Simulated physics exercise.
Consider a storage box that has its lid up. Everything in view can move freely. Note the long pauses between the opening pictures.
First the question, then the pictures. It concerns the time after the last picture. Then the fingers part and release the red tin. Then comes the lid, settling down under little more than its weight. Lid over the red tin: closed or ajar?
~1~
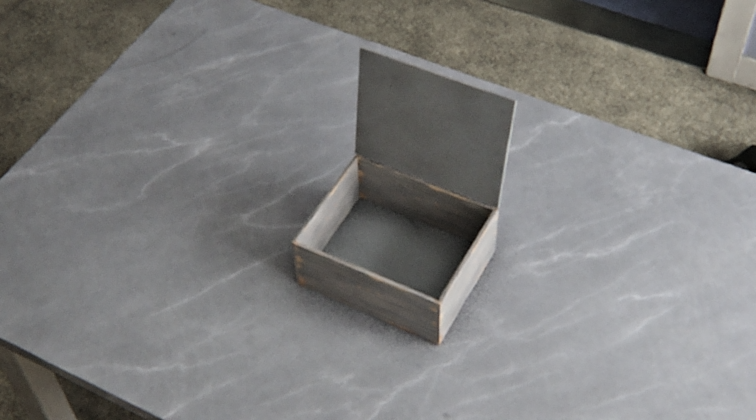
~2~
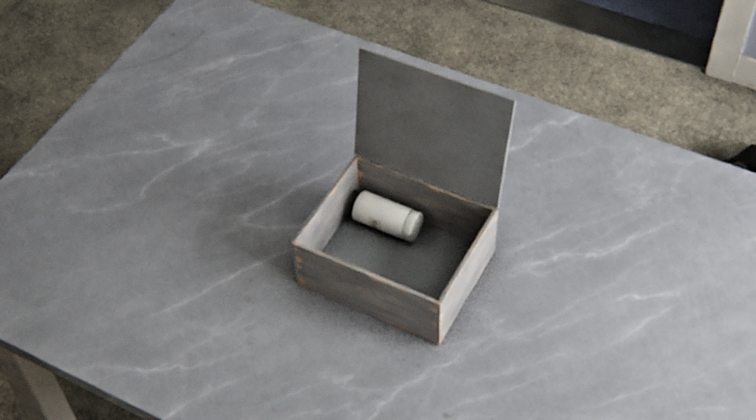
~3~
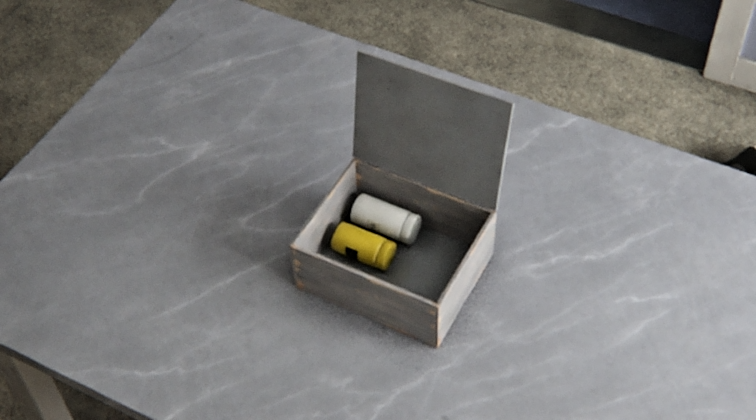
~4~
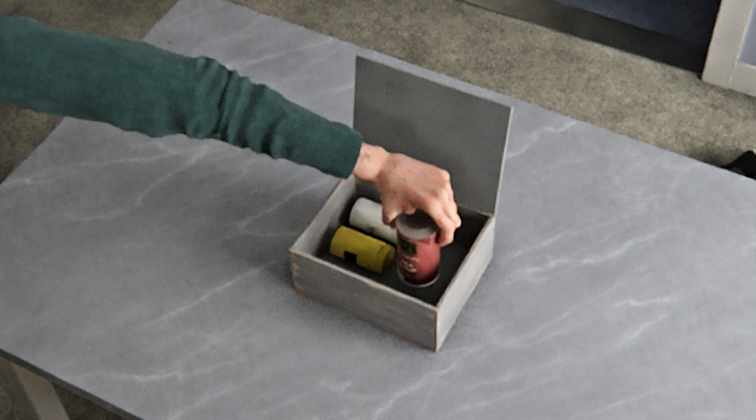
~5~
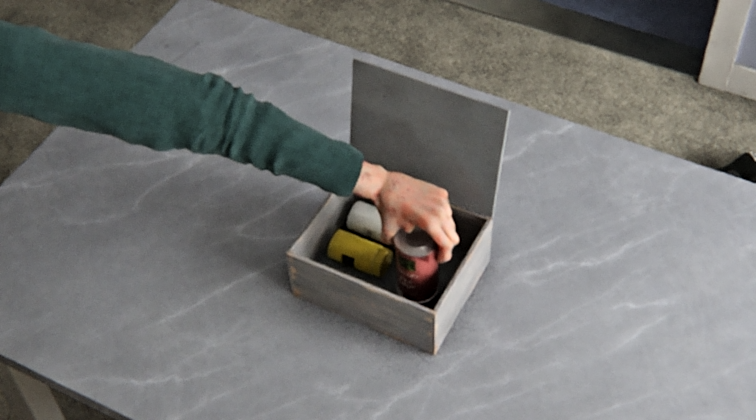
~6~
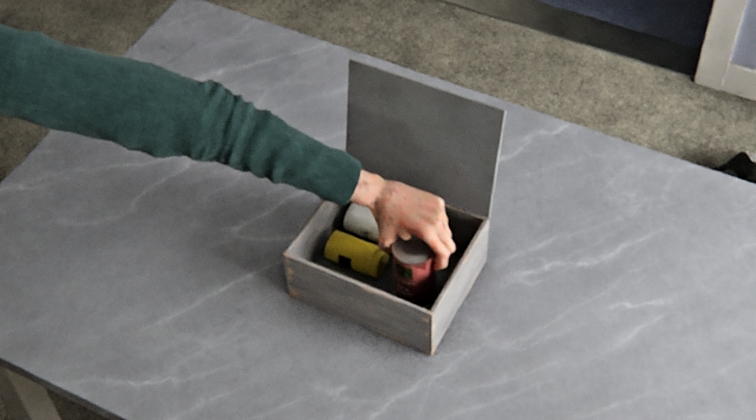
Ajar.
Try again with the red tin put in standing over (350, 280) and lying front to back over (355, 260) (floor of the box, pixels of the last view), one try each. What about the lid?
First time round it won't go down, and second time round it won't go down.
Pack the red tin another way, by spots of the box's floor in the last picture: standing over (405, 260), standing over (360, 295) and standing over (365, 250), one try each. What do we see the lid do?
Results in order: Lid down, lid up, lid up.
Then, 1.20 s later than the last frame, lid starting down.
Then, 1.60 s later than the last frame, lid 59° above the rim.
Then, 2.00 s later than the last frame, lid 26° above the rim.
When it is over, lid 15° above the rim; all 3 as before. End places, in pixels of the last picture, red tin near (414, 271).
